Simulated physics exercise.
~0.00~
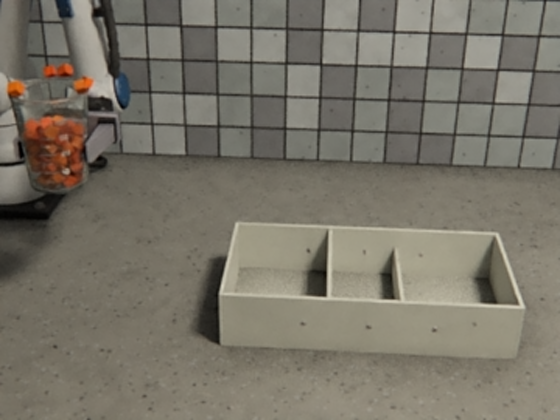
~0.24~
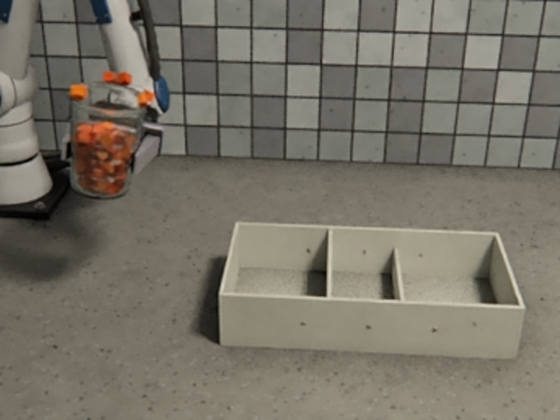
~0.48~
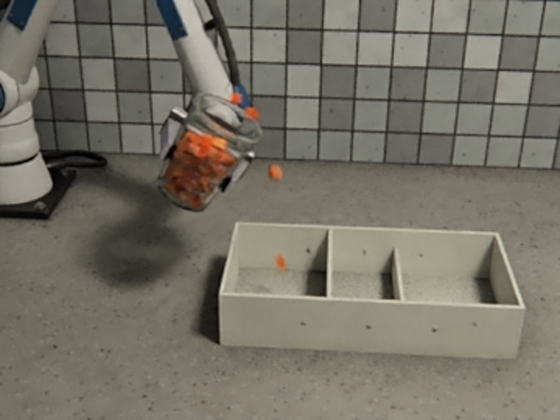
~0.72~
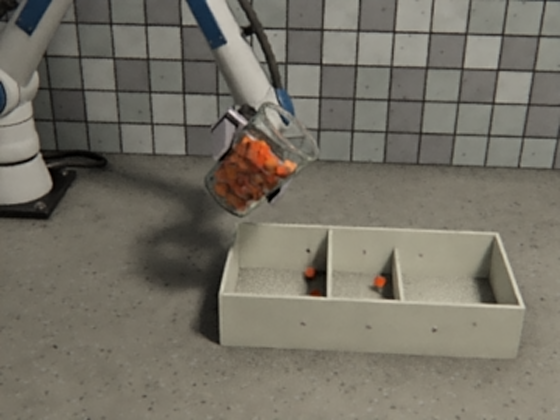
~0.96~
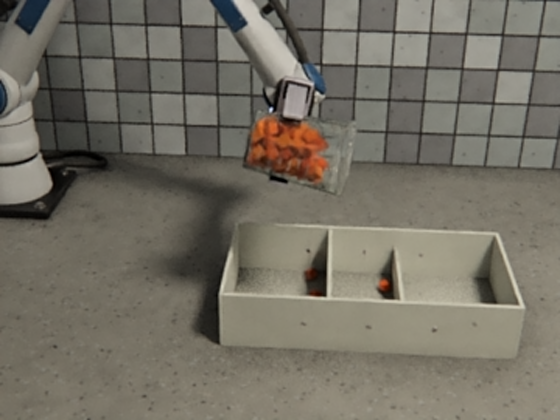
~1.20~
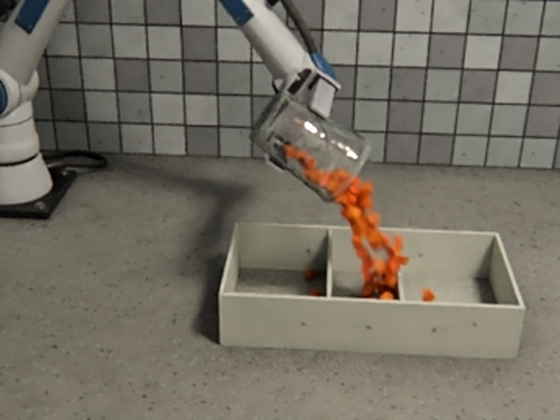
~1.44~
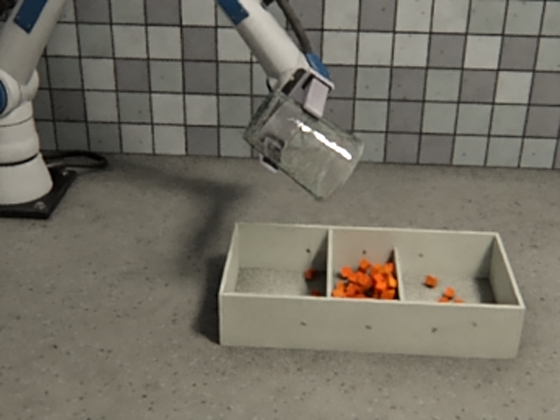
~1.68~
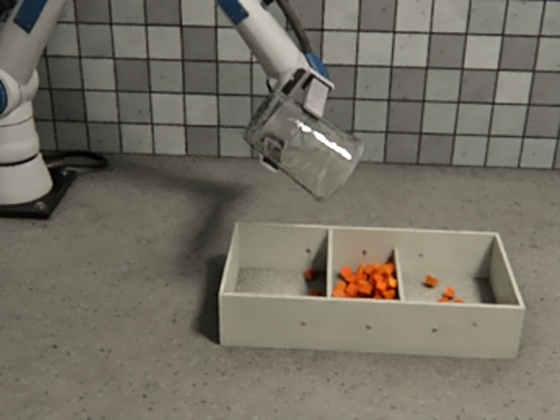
Robot arm carrying a clear tumbler of orange vegetable dice rightward, spilling a few, then emptying it mostly into a divided box's middle section.
